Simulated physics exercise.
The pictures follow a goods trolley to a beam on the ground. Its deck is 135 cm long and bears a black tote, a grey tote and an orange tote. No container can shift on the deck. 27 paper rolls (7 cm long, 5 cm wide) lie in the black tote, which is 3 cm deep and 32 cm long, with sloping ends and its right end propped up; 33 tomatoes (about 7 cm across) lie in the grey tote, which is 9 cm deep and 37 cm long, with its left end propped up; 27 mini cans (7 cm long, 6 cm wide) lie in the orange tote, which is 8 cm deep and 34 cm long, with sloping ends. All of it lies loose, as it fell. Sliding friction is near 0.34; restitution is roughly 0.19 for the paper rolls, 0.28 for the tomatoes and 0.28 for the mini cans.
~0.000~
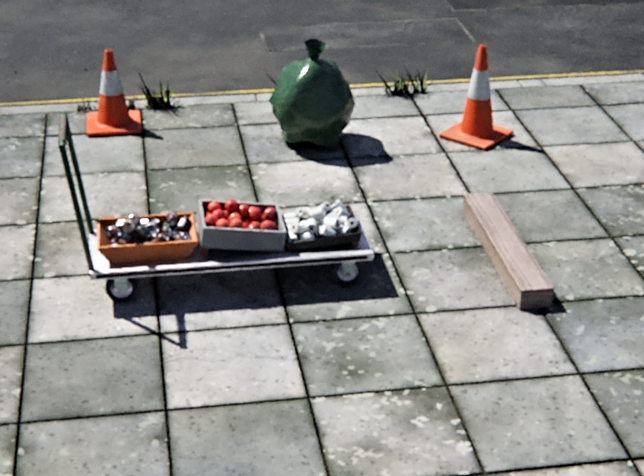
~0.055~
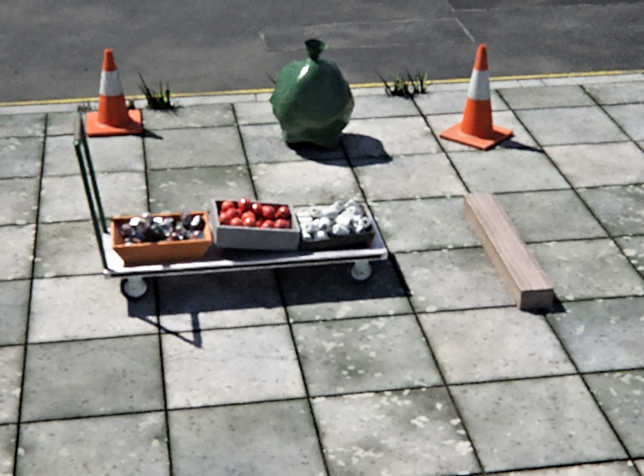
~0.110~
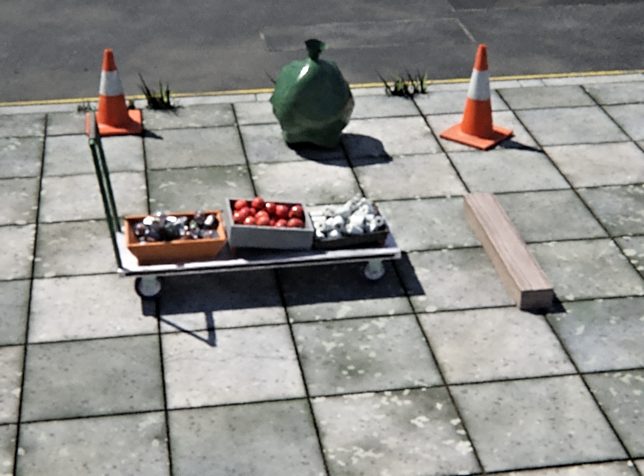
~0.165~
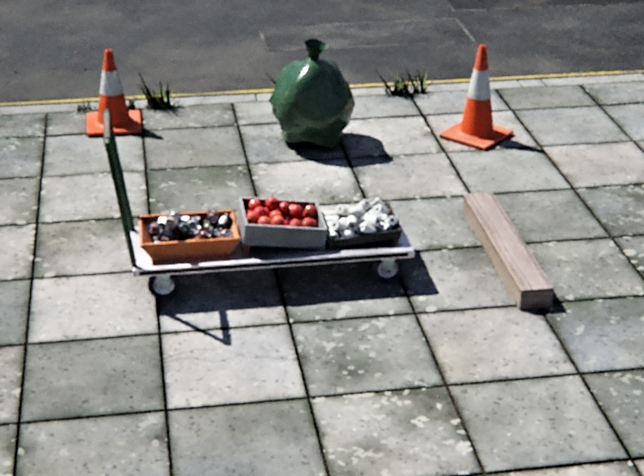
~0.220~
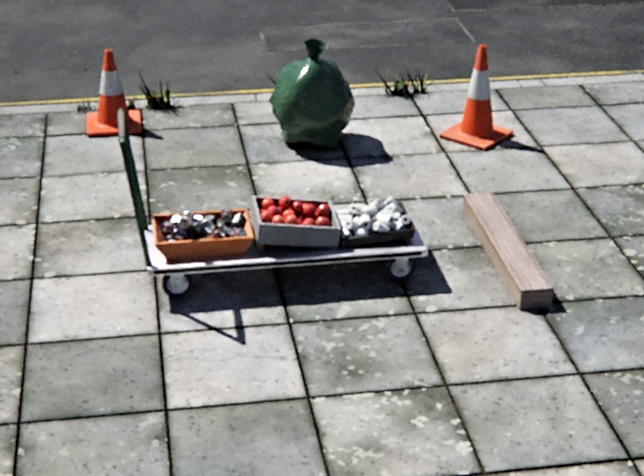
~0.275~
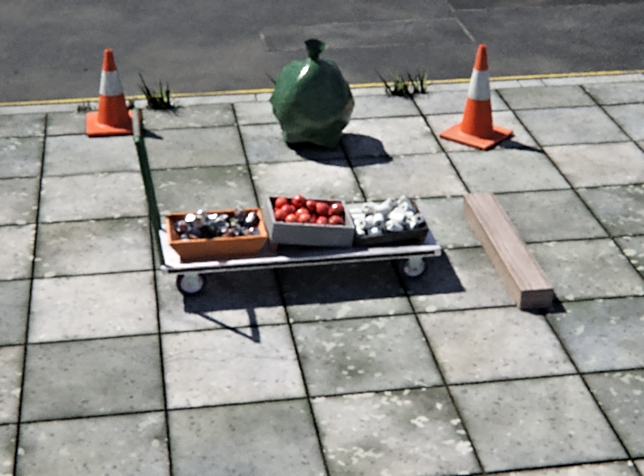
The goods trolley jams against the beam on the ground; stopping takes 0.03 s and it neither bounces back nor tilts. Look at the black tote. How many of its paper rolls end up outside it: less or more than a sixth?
It sheds under a sixth of them.
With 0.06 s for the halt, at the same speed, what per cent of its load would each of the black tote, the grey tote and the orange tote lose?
Then black tote 0, grey tote 0, orange tote 0 per cent.
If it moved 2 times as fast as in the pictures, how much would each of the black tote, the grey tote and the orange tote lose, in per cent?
In that case black tote 40, grey tote 20, orange tote 20 per cent.
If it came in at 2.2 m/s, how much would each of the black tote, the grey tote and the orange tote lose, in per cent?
In that case black tote 40, grey tote 10, orange tote 10 per cent.
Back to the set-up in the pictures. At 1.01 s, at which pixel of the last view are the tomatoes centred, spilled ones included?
At about (385, 215).
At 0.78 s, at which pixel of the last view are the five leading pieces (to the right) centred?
Around (486, 206).
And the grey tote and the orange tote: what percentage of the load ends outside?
About: Grey tote 0, orange tote 0 per cent.
After 0.56 s, impact.
After 0.66 s, black tote 27 in, 0 out, grey tote 33 in, 0 out and orange tote 27 in, 0 out.
After 0.78 s, black tote 26 in, 1 out, grey tote 33 in, 0 out and orange tote 27 in, 0 out.
After 1.01 s, black tote 25 in, 2 out, grey tote 33 in, 0 out and orange tote 27 in, 0 out.
Final count (at 1.51 s), black tote 25 in, 2 out, grey tote 33 in, 0 out and orange tote 27 in, 0 out. Asked share, 2 of 27, 7 per cent.
